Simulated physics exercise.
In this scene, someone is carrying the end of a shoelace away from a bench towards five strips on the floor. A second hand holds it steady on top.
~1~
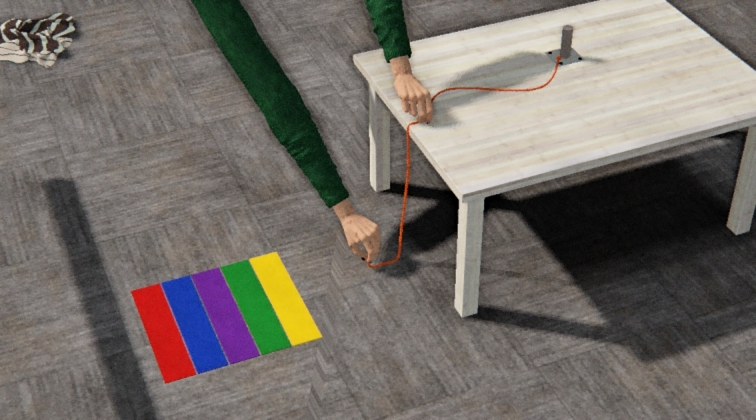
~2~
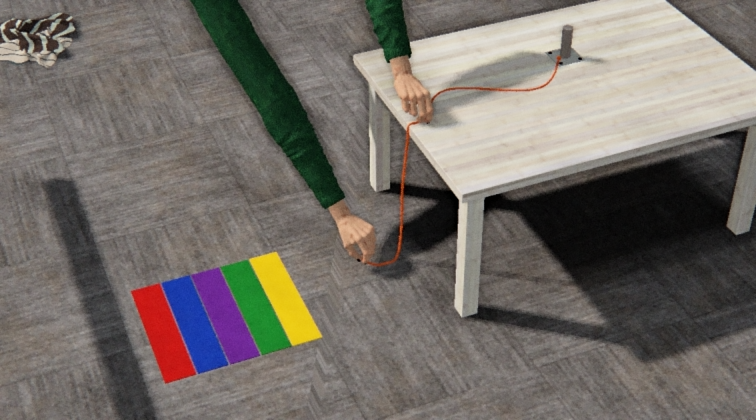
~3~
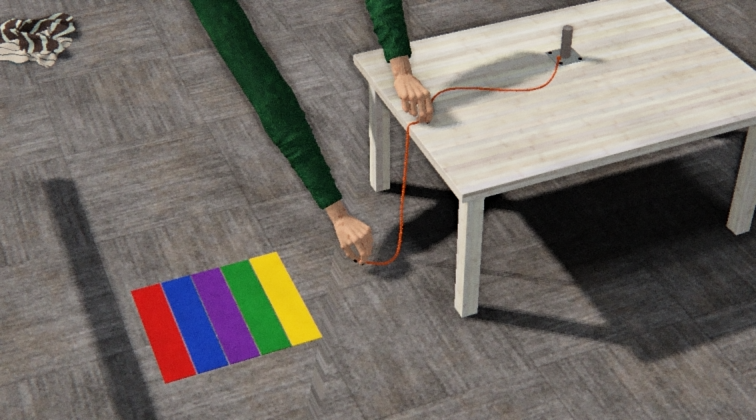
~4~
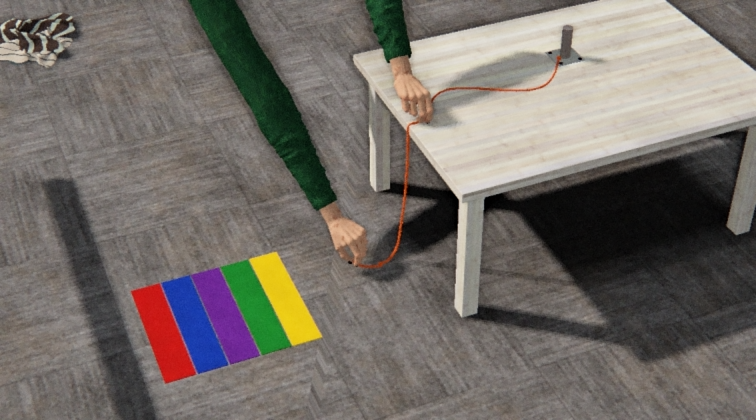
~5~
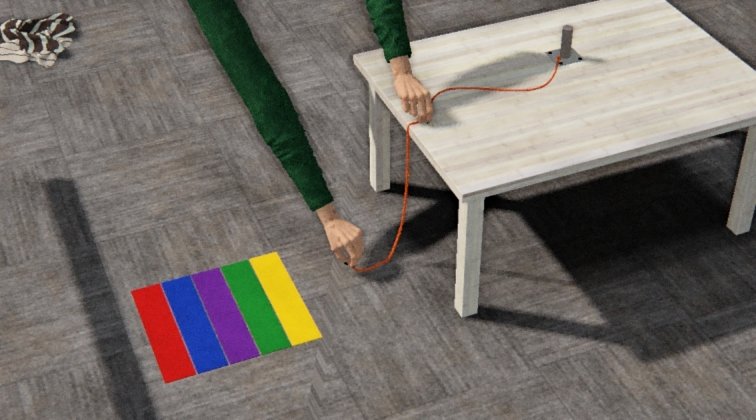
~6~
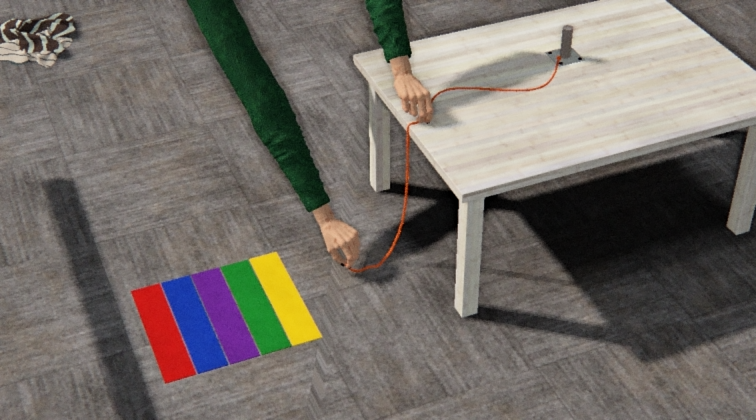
A grey wood-patterned floor is seen from above at an angle, with a pale wooden table or bench at the right and a black-and-white striped item at the upper left. Red, blue, purple, green and yellow strips lie side by side at the lower left. Two green-sleeved arms hold an orange-red cord, the lower hand easing its end slightly left while the other stays still.
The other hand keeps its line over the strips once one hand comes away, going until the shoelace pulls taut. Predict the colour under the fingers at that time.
The purple one.
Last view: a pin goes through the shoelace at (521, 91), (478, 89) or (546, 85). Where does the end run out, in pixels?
Readings in order - (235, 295), (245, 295), (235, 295).
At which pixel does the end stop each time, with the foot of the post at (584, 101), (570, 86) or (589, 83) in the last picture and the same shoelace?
In order, near (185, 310), (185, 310) and (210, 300).
Soon after, end near (273, 285); over yellow.
Then, end near (237, 295); over green.
At full stretch, end near (217, 301); over purple. It gets as far as the purple strip.
